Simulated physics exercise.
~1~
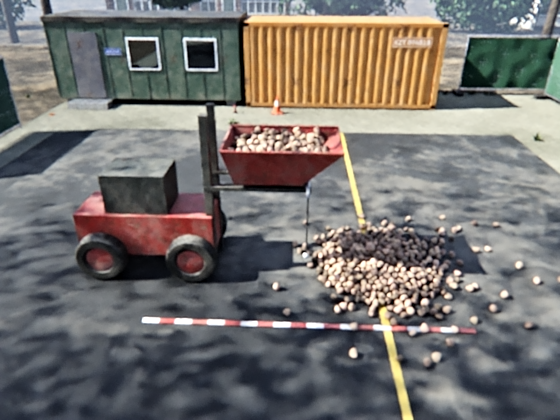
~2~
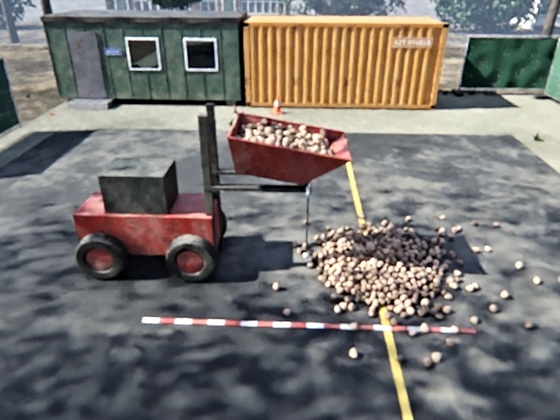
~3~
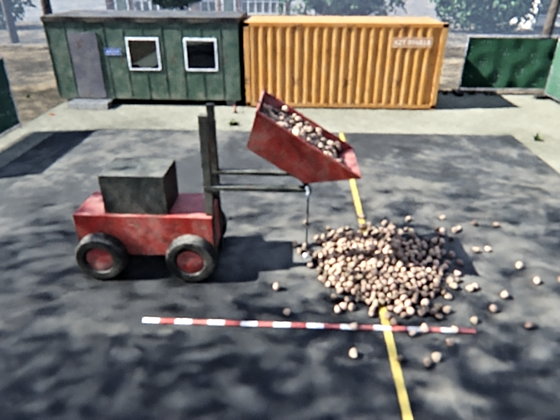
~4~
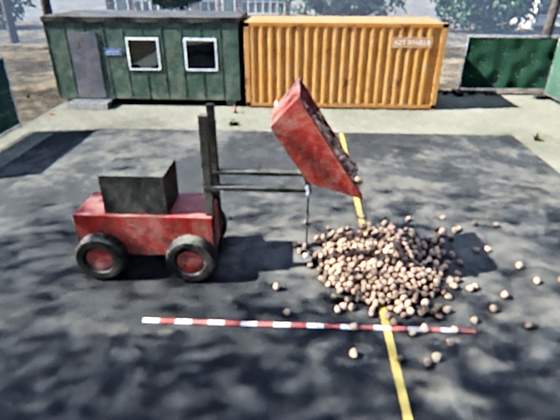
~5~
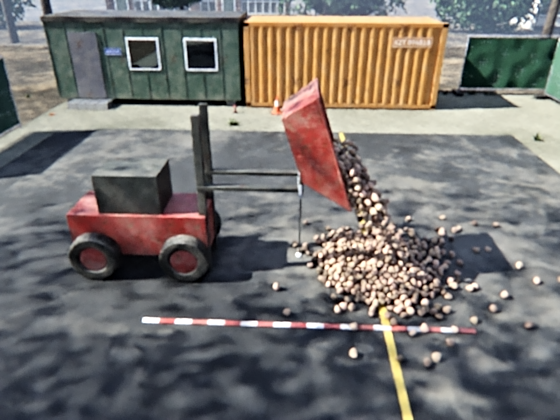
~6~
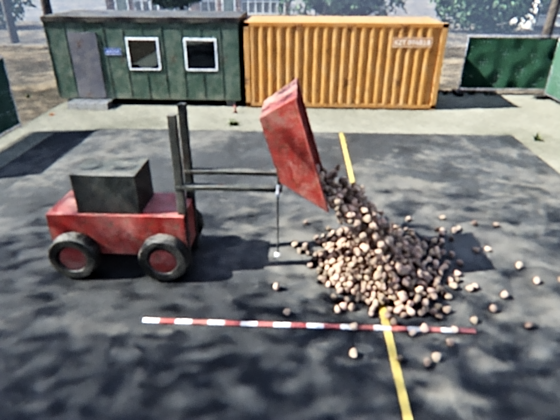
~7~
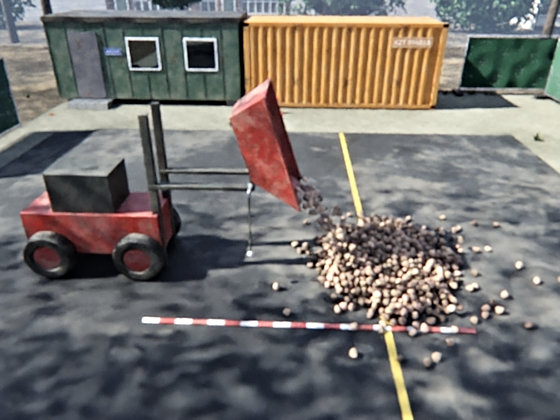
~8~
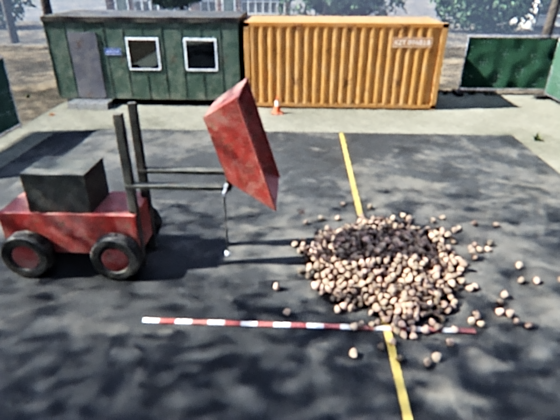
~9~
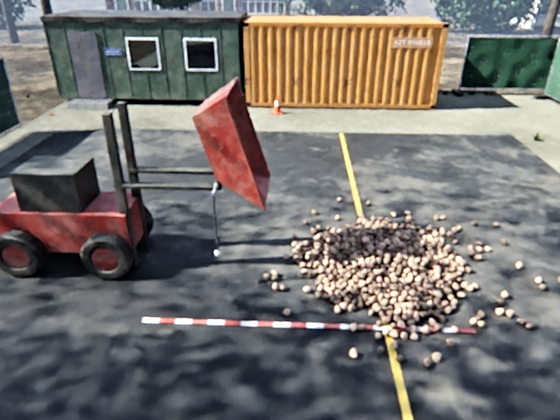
A red forklift tilted its raised skip full of pale round stones steeply to the right, then rolled back to the left as they poured onto the heap already on the ground, leaving the skip empty and a wider pile spread across the yellow line.
